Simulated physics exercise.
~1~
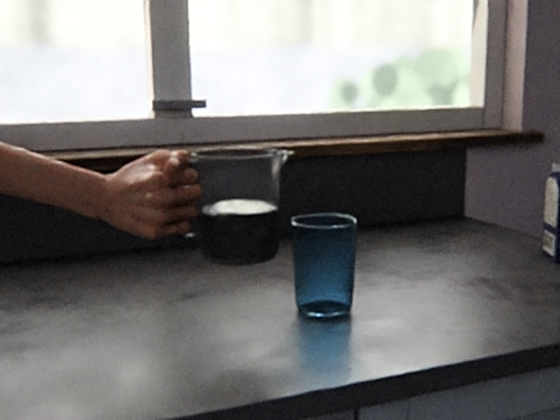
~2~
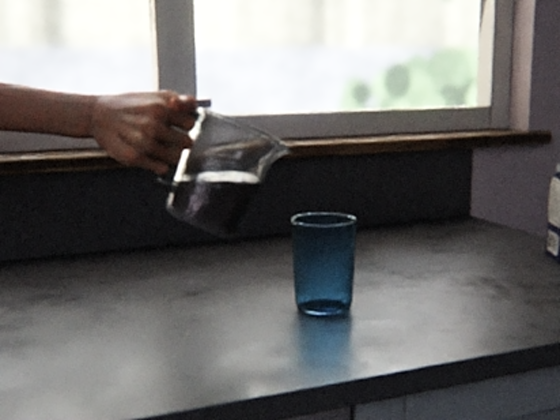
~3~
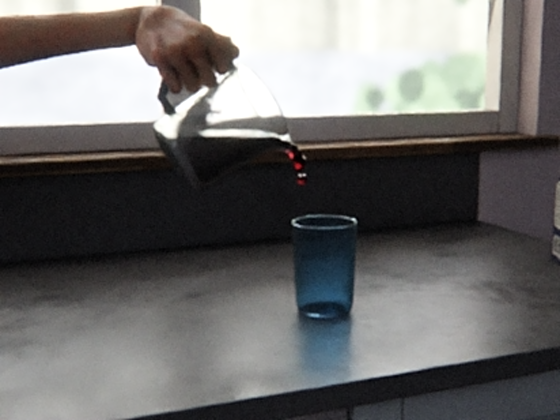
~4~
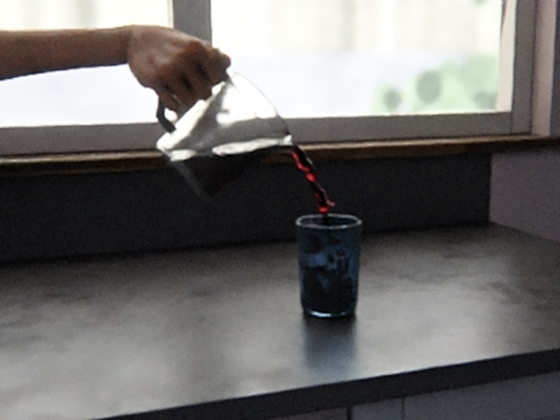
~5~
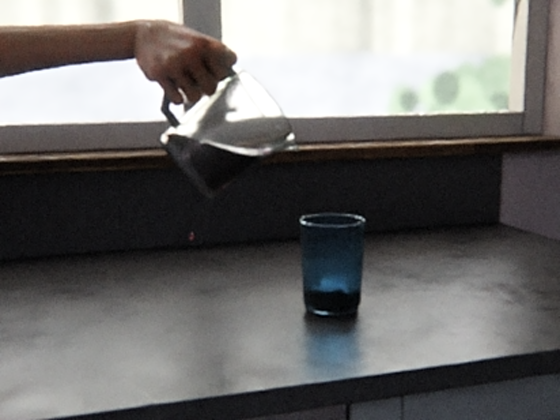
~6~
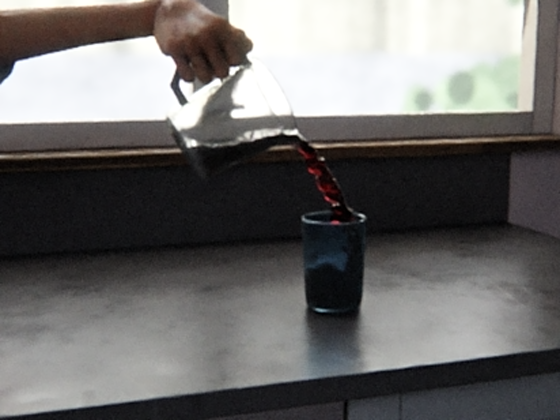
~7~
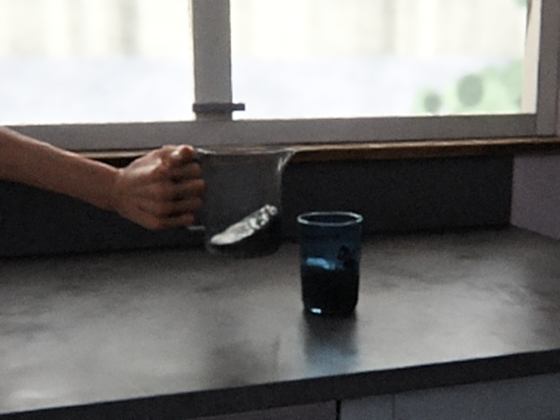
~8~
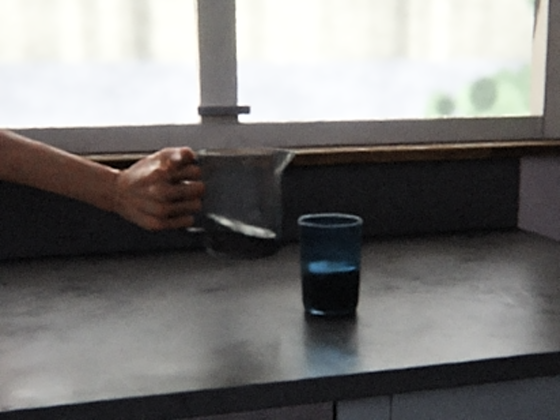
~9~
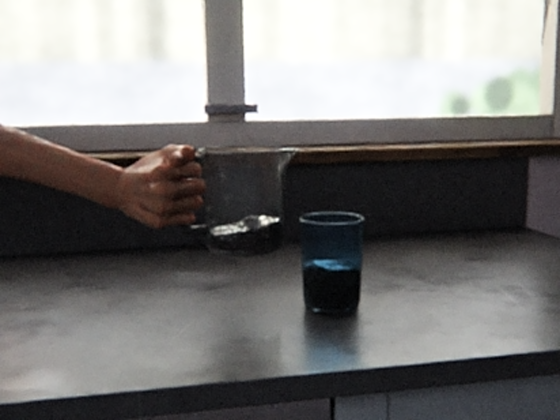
A hand tipped a clear jug of dark red wine over an empty blue glass on a dark counter by a window, poured in two goes with a brief pause between, then held the jug level, leaving the glass roughly half full.
